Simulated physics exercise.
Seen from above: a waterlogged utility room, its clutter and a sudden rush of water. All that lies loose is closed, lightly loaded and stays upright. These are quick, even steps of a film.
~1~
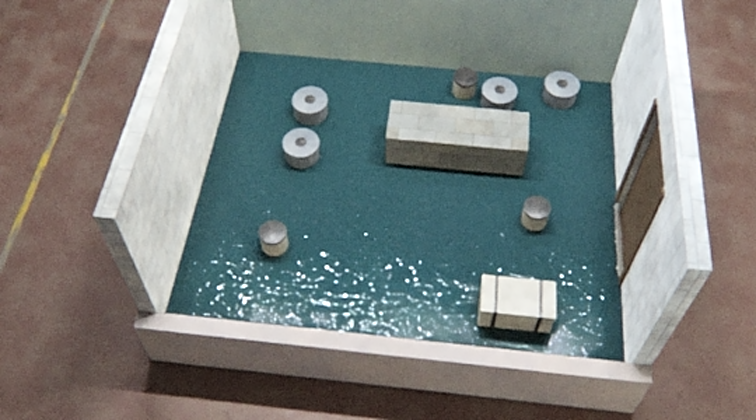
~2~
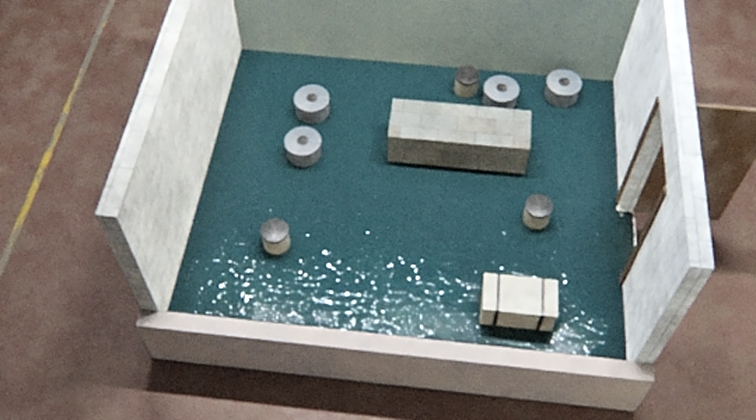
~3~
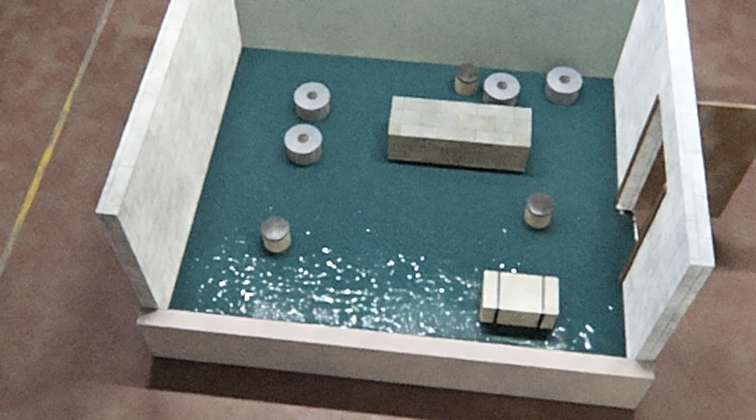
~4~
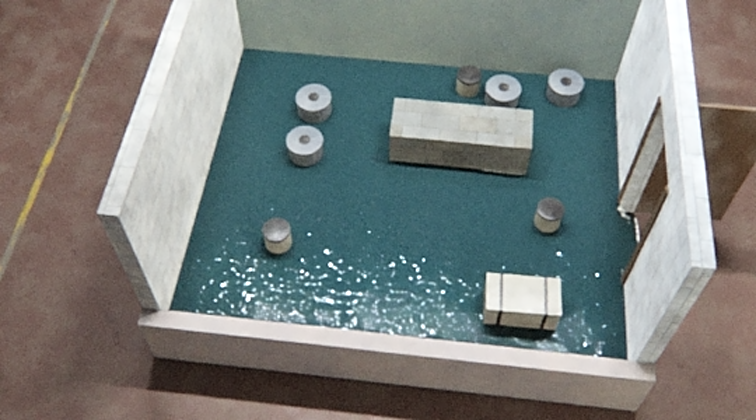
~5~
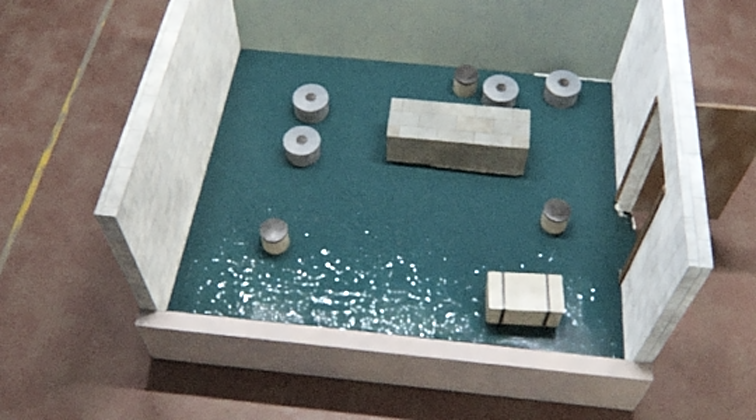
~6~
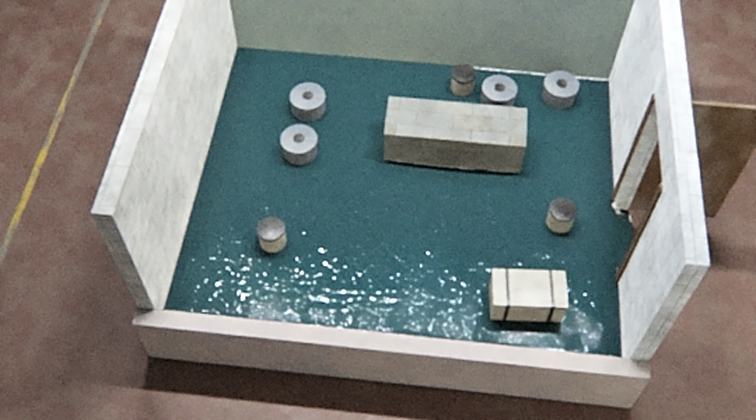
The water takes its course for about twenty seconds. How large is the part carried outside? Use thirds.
That comes to between one and two thirds.
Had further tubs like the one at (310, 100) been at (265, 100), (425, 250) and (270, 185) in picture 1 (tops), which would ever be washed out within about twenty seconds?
In that order: Stays, gone, still in.
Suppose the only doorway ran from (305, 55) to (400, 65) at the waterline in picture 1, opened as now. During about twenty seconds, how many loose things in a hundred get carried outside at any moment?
About 80 per cent.
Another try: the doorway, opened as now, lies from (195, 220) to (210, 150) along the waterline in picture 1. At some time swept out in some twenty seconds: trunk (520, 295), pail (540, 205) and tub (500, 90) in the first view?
As listed: No, stays, no.
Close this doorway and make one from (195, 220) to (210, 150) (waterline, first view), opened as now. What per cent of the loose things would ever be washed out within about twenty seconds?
Some 40 per cent.
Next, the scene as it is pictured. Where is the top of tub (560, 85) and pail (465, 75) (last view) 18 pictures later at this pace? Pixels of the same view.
Near (598, 125) and (521, 84).
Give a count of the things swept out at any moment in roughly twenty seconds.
That makes 4.
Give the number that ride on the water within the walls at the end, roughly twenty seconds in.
It comes to 4.
A moment on, 1 of 8 are out; 7 afloat.
Next, 2 of 8 are out; 6 afloat.
Later, 4 of 8 are out; 4 afloat.
In the end, 4 of 8 are out; 4 afloat.
